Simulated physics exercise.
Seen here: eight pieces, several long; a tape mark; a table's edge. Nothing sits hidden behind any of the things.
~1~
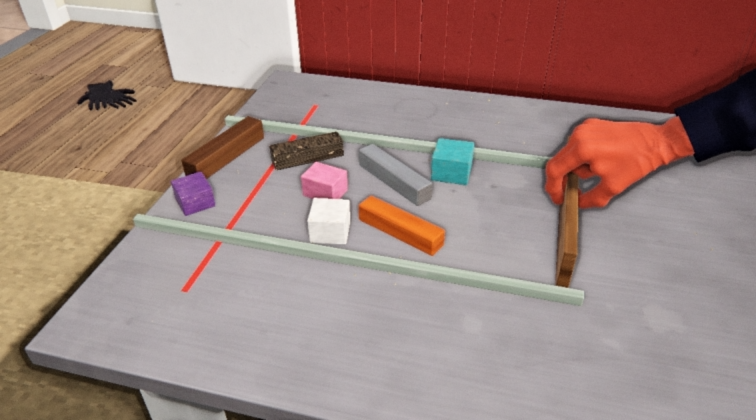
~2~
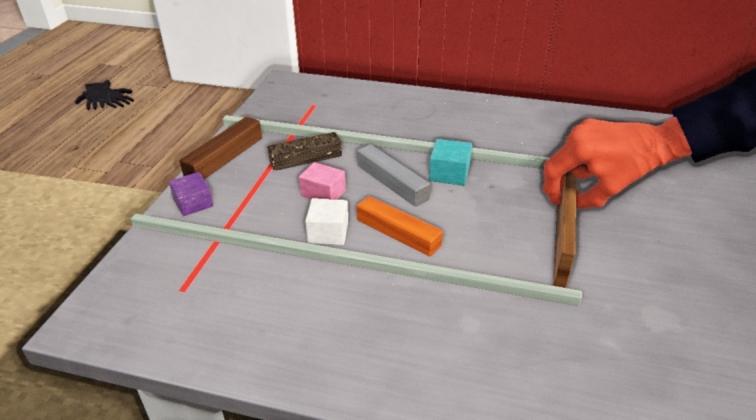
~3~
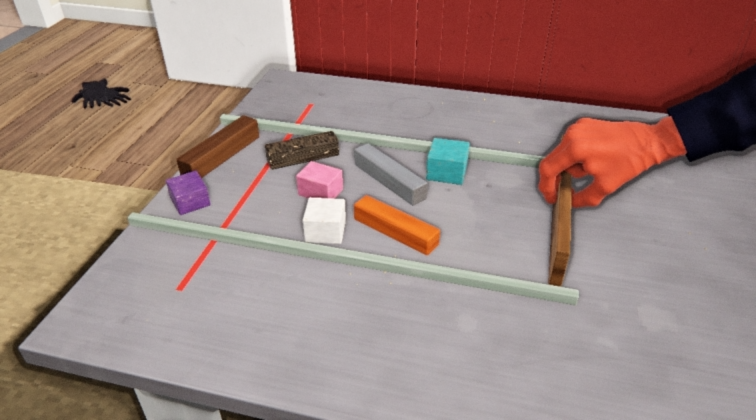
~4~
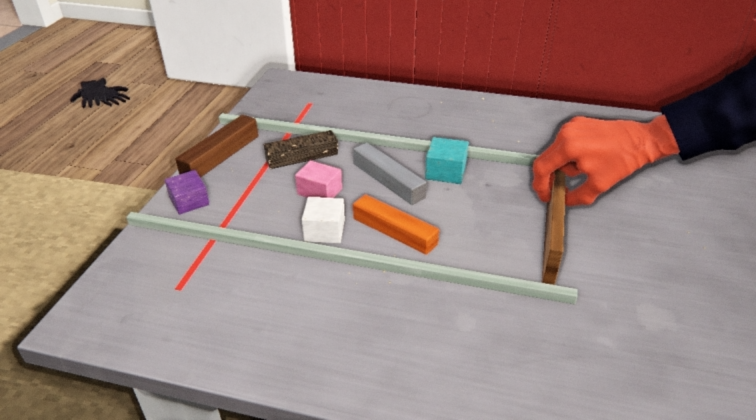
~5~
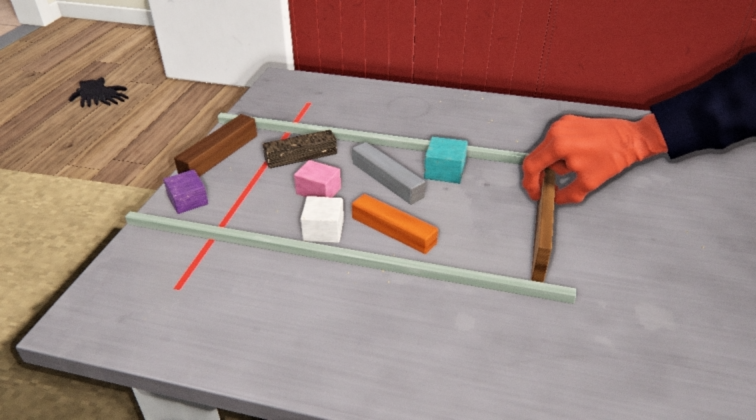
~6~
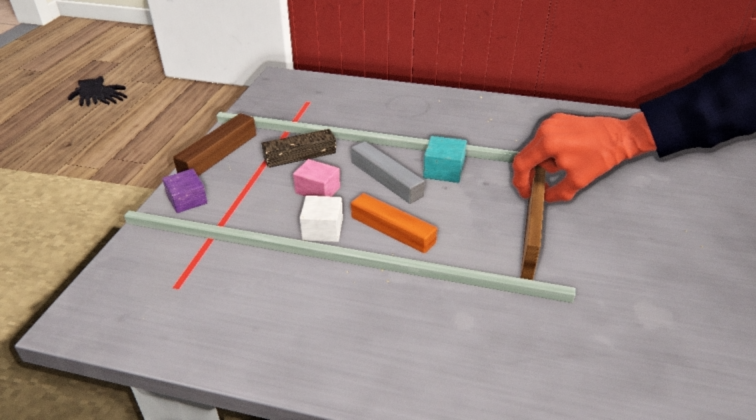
Gloved hand sliding an upright wooden board slightly left between two pale rails, the colourful blocks ahead staying in place.
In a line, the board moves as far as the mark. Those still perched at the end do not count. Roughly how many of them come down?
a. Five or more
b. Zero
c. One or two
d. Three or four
Answer: C.
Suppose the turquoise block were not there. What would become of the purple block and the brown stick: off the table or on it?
The purple block is still there, the brown stick is gone.
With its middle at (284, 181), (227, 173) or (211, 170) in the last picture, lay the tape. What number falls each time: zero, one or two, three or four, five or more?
Try 1 - none; try 2 - three to four; try 3 - three to four.
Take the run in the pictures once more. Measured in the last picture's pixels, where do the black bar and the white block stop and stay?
Near (214, 130) and (190, 201).
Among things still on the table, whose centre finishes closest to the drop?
Black bar.
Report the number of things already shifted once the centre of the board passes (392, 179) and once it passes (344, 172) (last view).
That gives 5 for the first and 6 for the second.
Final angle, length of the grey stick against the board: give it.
Out of line by around 35°.
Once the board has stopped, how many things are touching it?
3 of them.
Soon after, none off yet; brown stick at rest near (217, 145); purple block at rest near (185, 191); black bar at rest near (299, 148).
After that, none off yet; brown stick at rest near (217, 145); purple block at rest near (185, 191); black bar displaced a little near (280, 140).
In the end, the number that fall off is one or two; gone, brown stick.
